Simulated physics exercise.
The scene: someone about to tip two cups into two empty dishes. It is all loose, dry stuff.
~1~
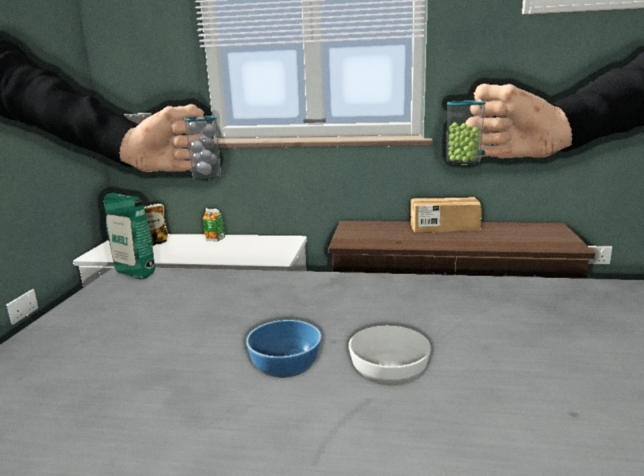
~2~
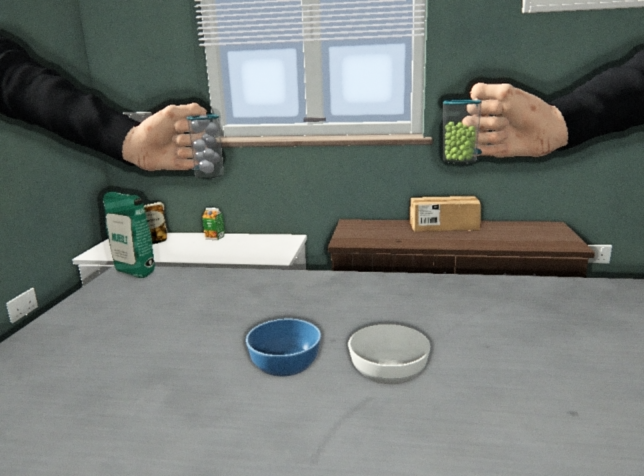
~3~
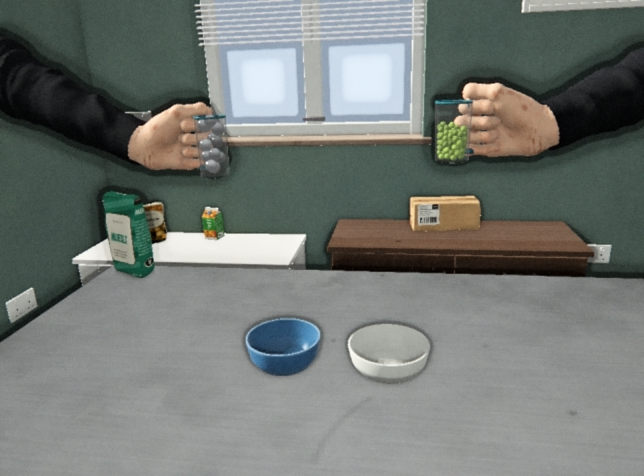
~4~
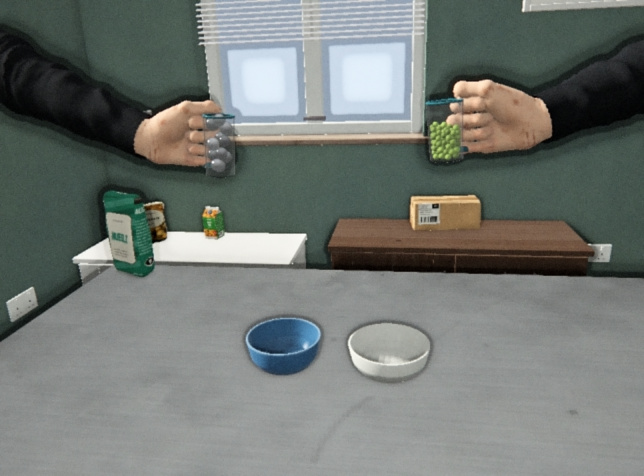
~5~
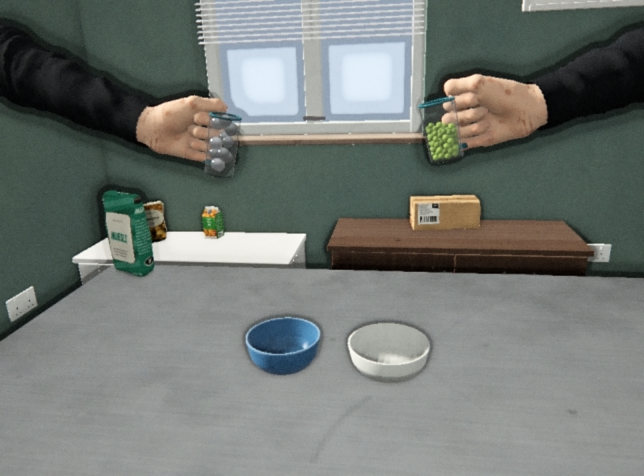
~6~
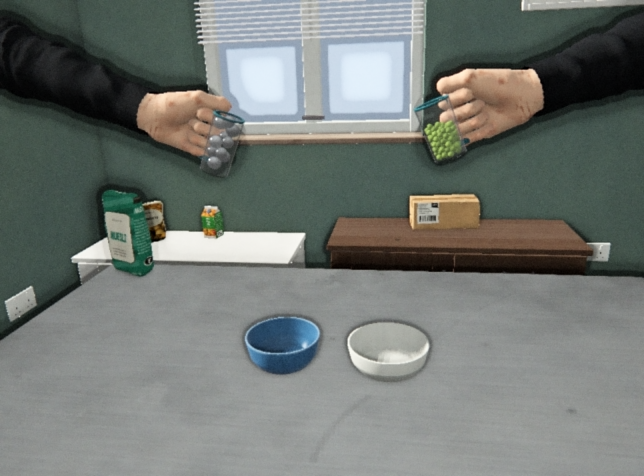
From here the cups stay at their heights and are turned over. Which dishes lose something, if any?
The left dish loses some pieces; the right one loses some pieces.
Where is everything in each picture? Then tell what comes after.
Left dish at (275, 360), empty; left cup at (204, 148), holding steel balls, high above its dish; right dish at (388, 370), empty; right cup at (465, 133), holding dried peas, high above its dish, in the first frame.
Left cup at (206, 147), upright; right cup at (461, 131), upright, in the second frame.
Left cup at (213, 146), upright; right cup at (453, 131), upright, in the third frame.
Left cup at (220, 146), tipped 4°; right cup at (446, 131), tipped 4°, in the fourth frame.
Left cup at (222, 145), tipped 13°; right cup at (442, 131), tipped 13°, in the fifth frame.
Left dish at (274, 357); left cup at (221, 145), tipped 22°; right dish at (387, 366); right cup at (441, 130), tipped 22°, in the sixth frame.
Then, 0.51 s past the last view, left, all still in the cup; right, all still in the cup.
Then, 0.96 s past the last view, left, most still in the cup, a small part in the dish, about a quarter in the air; right, nearly all still in the cup, a stray few in the air.
Then, 1.34 s past the last view, left, about half in the dish, a small part outside the dish, about half in the air; right, a stray few still in the cup, about half in the dish, about half in the air.
Finally, left, about half in the dish, about half outside the dish; right, nearly all in the dish, a small part outside the dish.
